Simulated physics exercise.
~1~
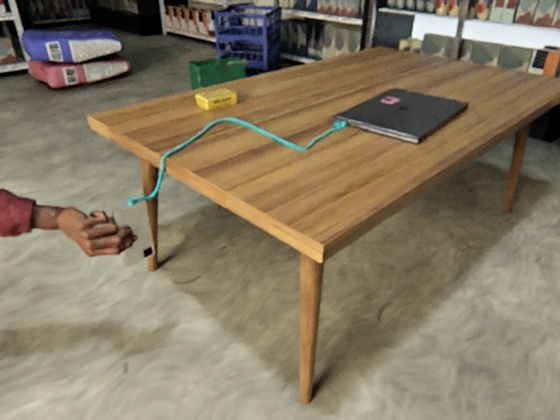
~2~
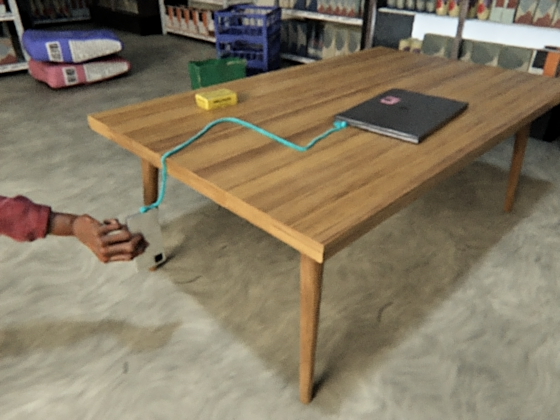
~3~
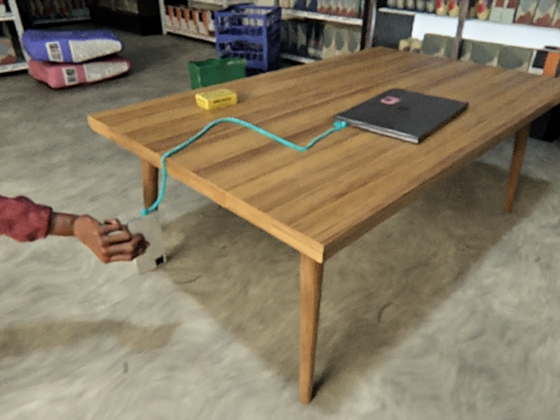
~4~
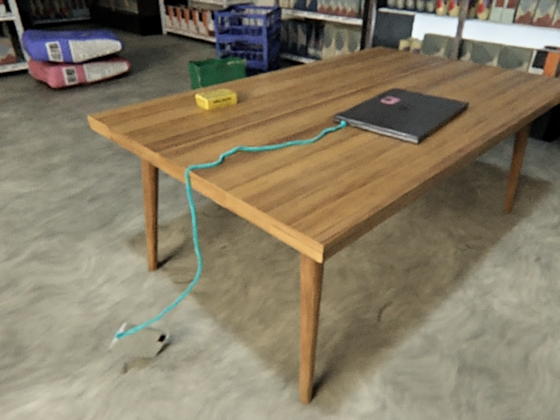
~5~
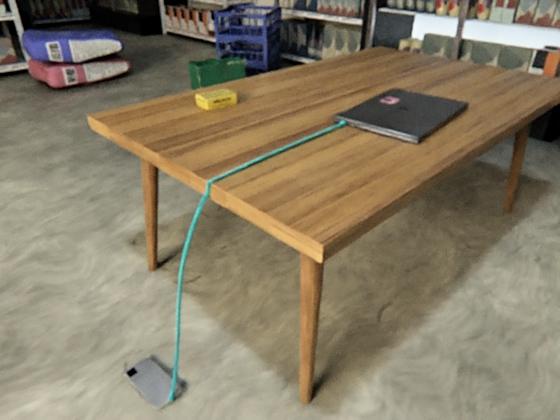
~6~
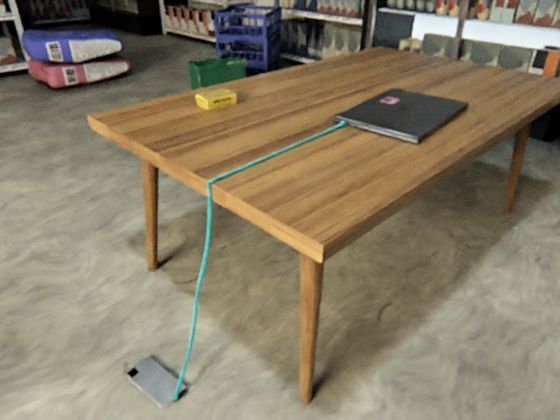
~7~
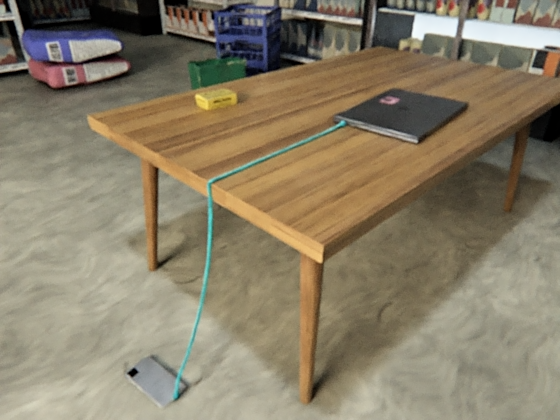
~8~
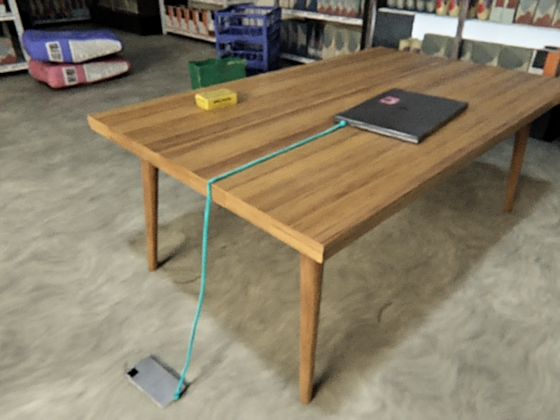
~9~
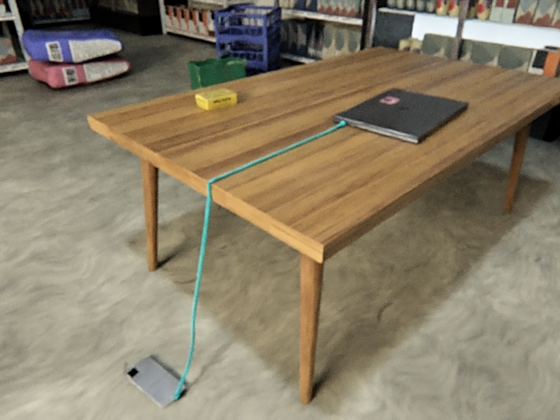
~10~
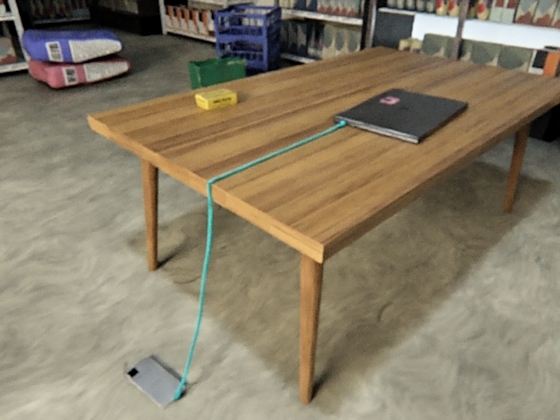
White phone on a teal shoelace dropping from a hand to the floor beside a wooden table, laptop and yellow box staying put.
